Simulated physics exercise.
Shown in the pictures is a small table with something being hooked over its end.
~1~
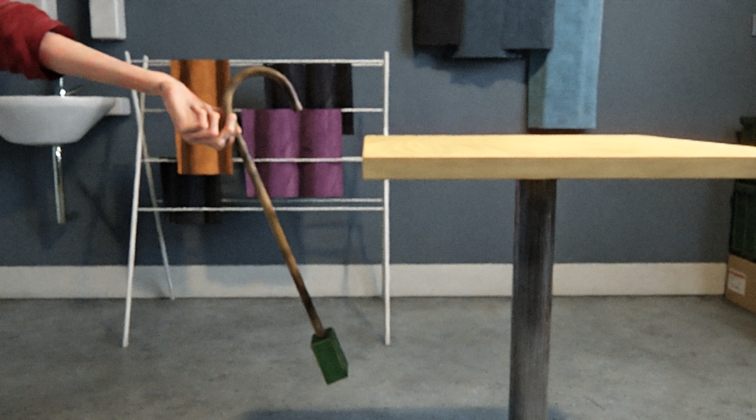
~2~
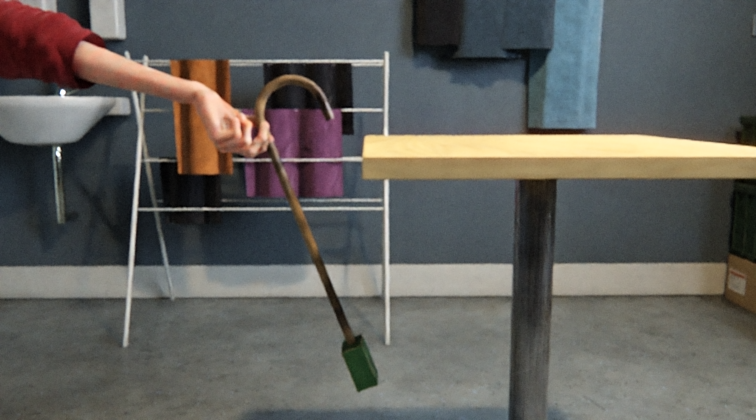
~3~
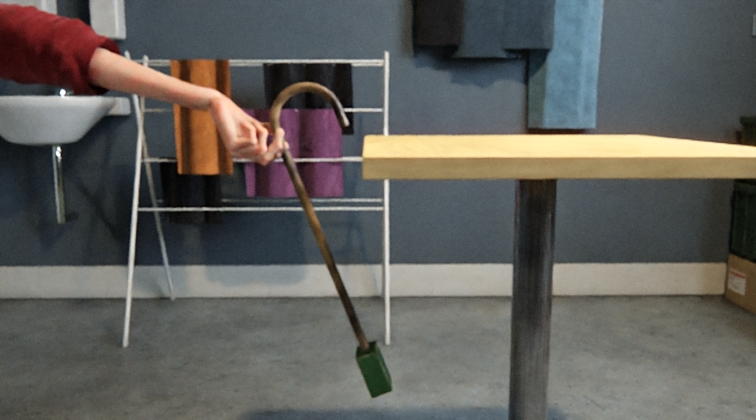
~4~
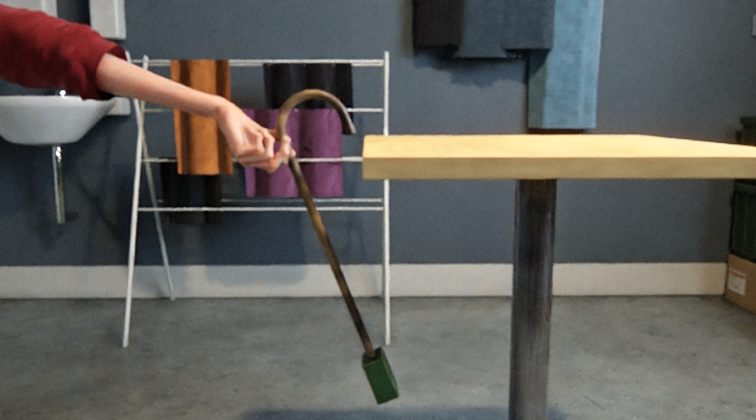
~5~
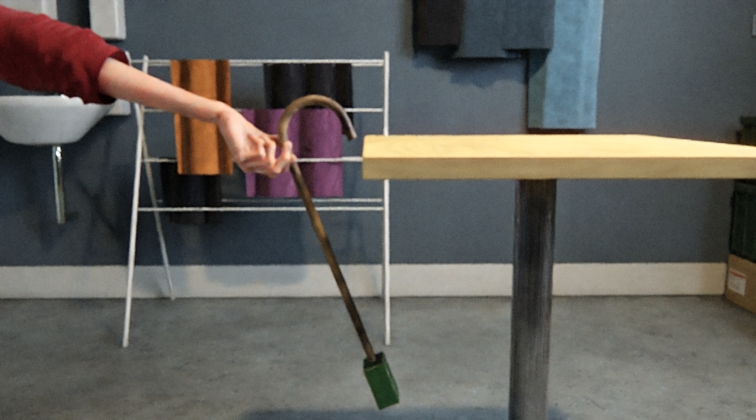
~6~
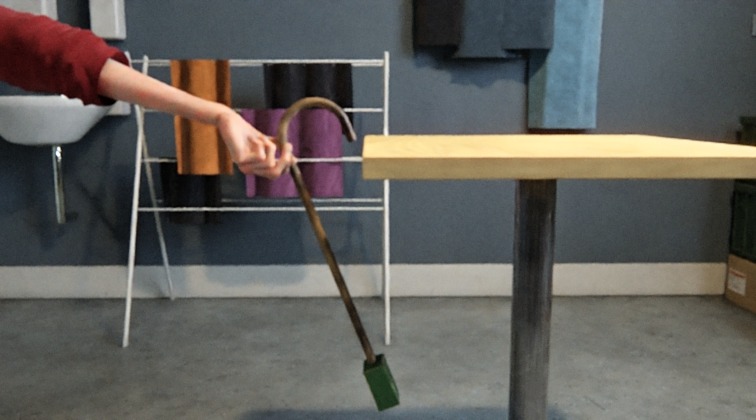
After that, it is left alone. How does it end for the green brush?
Chances are it will head down.
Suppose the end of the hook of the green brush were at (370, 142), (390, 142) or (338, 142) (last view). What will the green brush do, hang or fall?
Well, try one it keeps its place, try two it keeps its place, and try three it tumbles away.
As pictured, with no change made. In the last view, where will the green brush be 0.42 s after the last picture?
(323, 408).
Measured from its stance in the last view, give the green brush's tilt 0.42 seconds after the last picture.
About 15°.
Then, 0.42 s later than the last frame, green brush dropping near (323, 408).
When it is over, the green brush drops past the edge.
